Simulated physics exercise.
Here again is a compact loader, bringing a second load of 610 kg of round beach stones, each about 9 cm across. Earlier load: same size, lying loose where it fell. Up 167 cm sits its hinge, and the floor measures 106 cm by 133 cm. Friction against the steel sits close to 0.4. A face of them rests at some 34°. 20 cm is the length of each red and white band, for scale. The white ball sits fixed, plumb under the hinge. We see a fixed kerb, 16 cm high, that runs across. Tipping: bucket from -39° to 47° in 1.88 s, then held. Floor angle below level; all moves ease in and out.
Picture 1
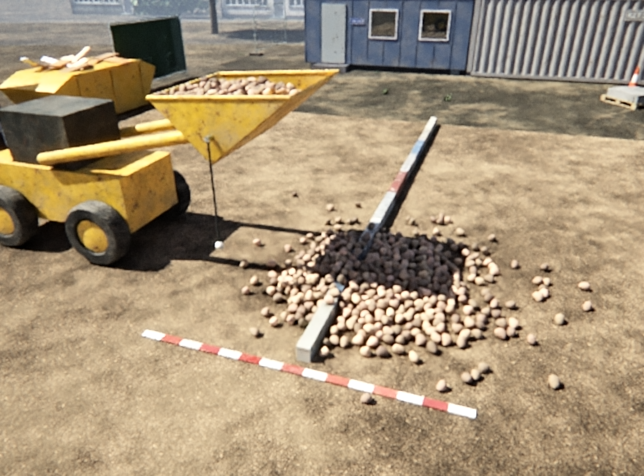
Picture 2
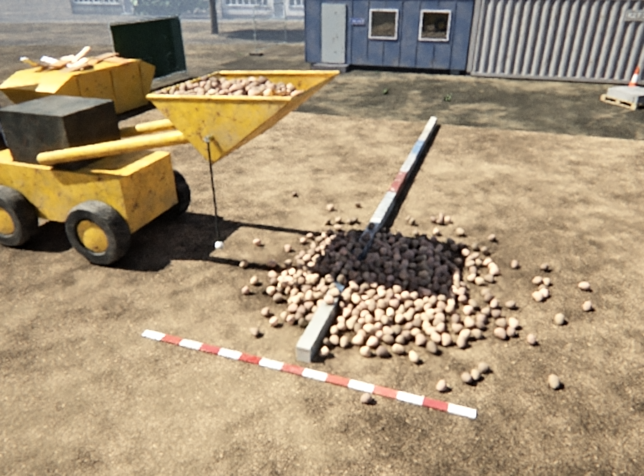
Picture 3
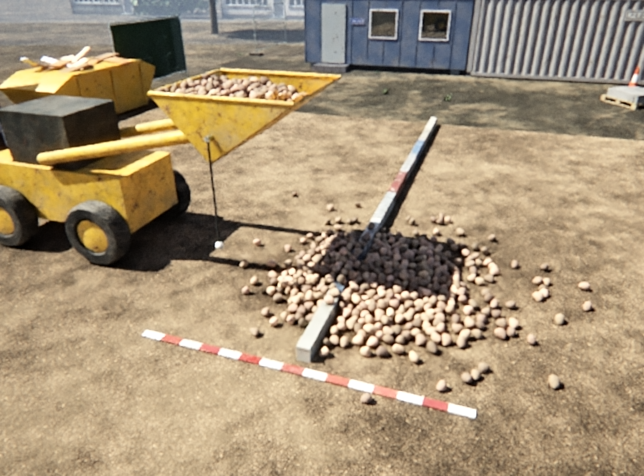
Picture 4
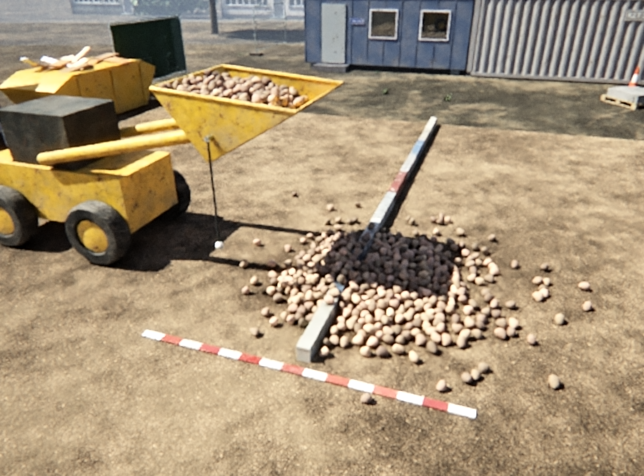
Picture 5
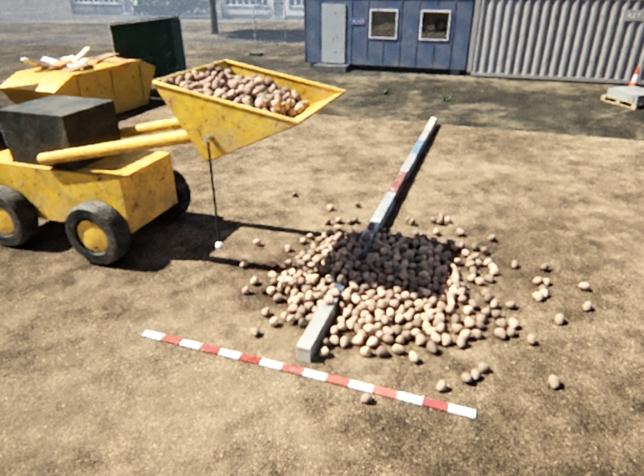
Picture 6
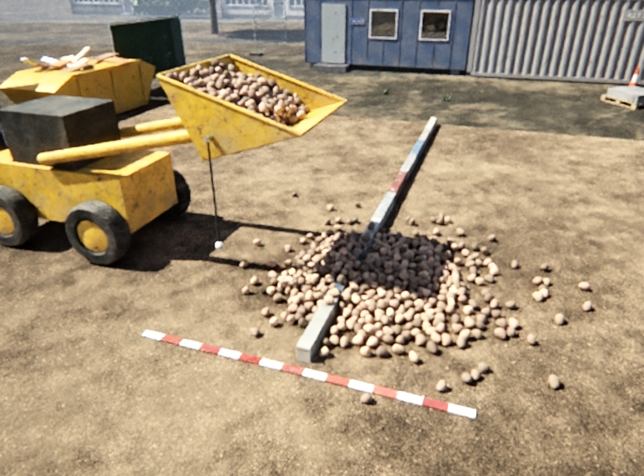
The yellow bucket of a small loader, full of brown stones, slowly tilted forward, its front lip dipping a little while the loader stayed put and the loose pile across the kerb lay still.
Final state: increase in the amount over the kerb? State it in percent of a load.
About 32 %.
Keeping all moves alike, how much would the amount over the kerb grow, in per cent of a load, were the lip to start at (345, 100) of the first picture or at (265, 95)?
Near 90 in a hundred, then near 10 in a hundred.
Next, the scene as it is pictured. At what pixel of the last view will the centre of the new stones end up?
(333, 261).
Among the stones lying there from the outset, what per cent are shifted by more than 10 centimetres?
Roughly 20 % of them.
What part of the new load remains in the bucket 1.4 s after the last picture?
I'd say about 10 per cent.
Then, 0.8 s after the last picture the floor is at 34°; in per cent of one load, 92 in the bucket, 43 on this side of the kerb, 65 over the kerb; the foremost stones are at (587, 310).
Then, 1.4 s after the last picture the floor is at 47°; in per cent of one load, 12 in the bucket, 112 on this side of the kerb, 76 over the kerb; the foremost stones are at (587, 310).
Then, 1.7 s after the last picture the floor is at 47°; in per cent of one load, 0 in the bucket, 107 on this side of the kerb, 93 over the kerb; the foremost stones are at (587, 310).
Then, 4.6 s after the last picture the floor is at 47°; in per cent of one load, 0 in the bucket, 103 on this side of the kerb, 96 over the kerb; the foremost stones are at (587, 310). Net gain over the kerb, 32.
